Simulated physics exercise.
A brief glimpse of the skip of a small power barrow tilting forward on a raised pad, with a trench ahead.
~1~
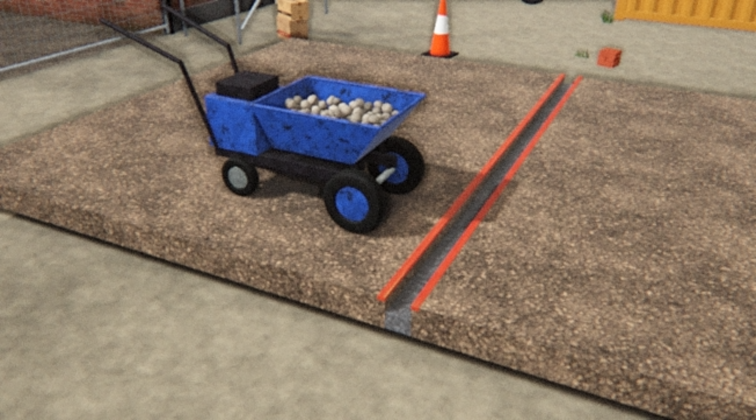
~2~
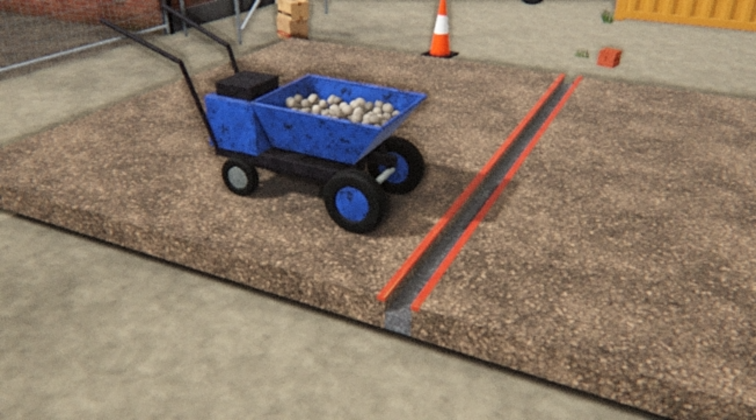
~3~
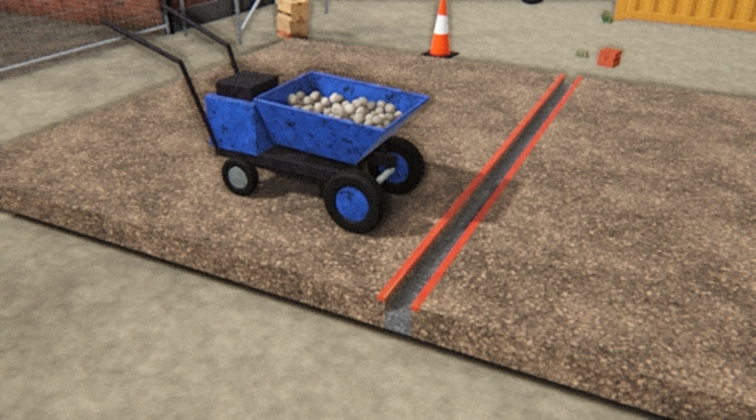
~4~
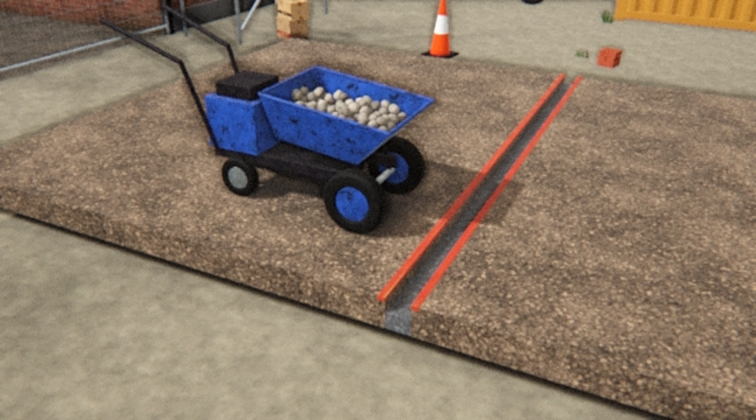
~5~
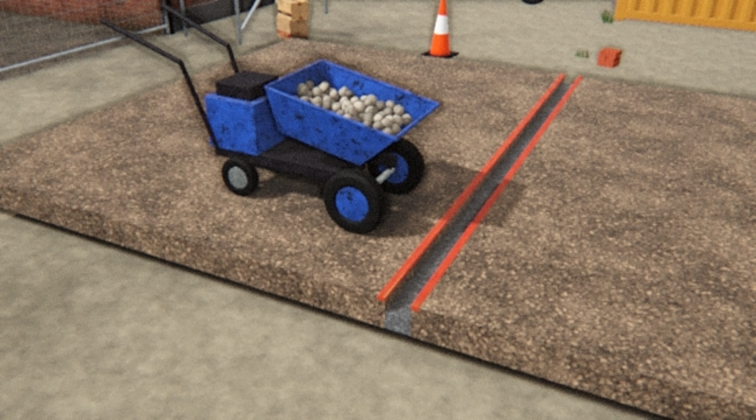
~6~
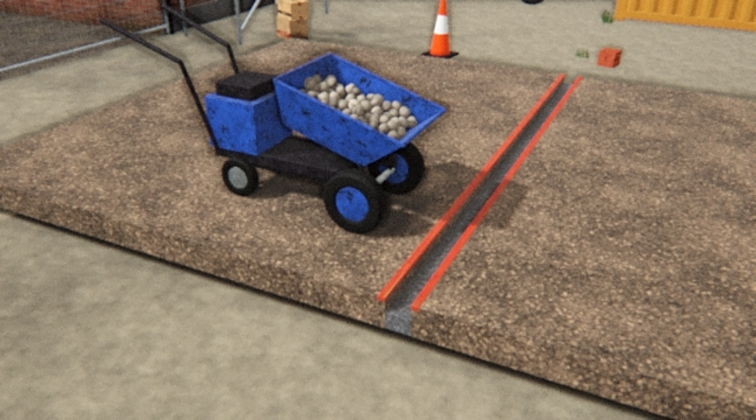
A small blue power barrow stood still on a raised gravelly pad, its skip full of river pebbles, facing a red-edged trench, and then the skip slowly tilted forward to the right.
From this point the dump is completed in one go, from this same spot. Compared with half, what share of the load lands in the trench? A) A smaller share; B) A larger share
A smaller share.
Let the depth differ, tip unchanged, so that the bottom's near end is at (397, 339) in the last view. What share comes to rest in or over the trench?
The share comes to around 30 percent.
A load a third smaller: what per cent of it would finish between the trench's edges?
About 30 per cent.
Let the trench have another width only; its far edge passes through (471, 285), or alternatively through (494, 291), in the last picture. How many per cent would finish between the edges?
Lab note: Try one 70 per cent, try two 100 per cent.
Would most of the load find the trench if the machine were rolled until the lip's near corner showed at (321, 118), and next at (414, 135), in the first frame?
Lab note - position 1: A minority share; position 2: A minority share.
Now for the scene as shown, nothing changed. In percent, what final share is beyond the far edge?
Result: Some 65 % of the load.
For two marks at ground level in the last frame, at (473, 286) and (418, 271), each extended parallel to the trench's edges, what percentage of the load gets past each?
About 30 and 90 per cent.
Soon, skip tipped steeply; all in the skip.
A while on, skip tipped right over; about two thirds in the skip; a stray few in or heaped over the trench; about a quarter beyond it; a stray few falling.
Towards the end, skip tipped right over; a small part in the skip; about a quarter in or heaped over the trench; about two thirds beyond it.
Finally, skip tipped right over; a small part in the skip; about a quarter in or heaped over the trench; about two thirds beyond it.
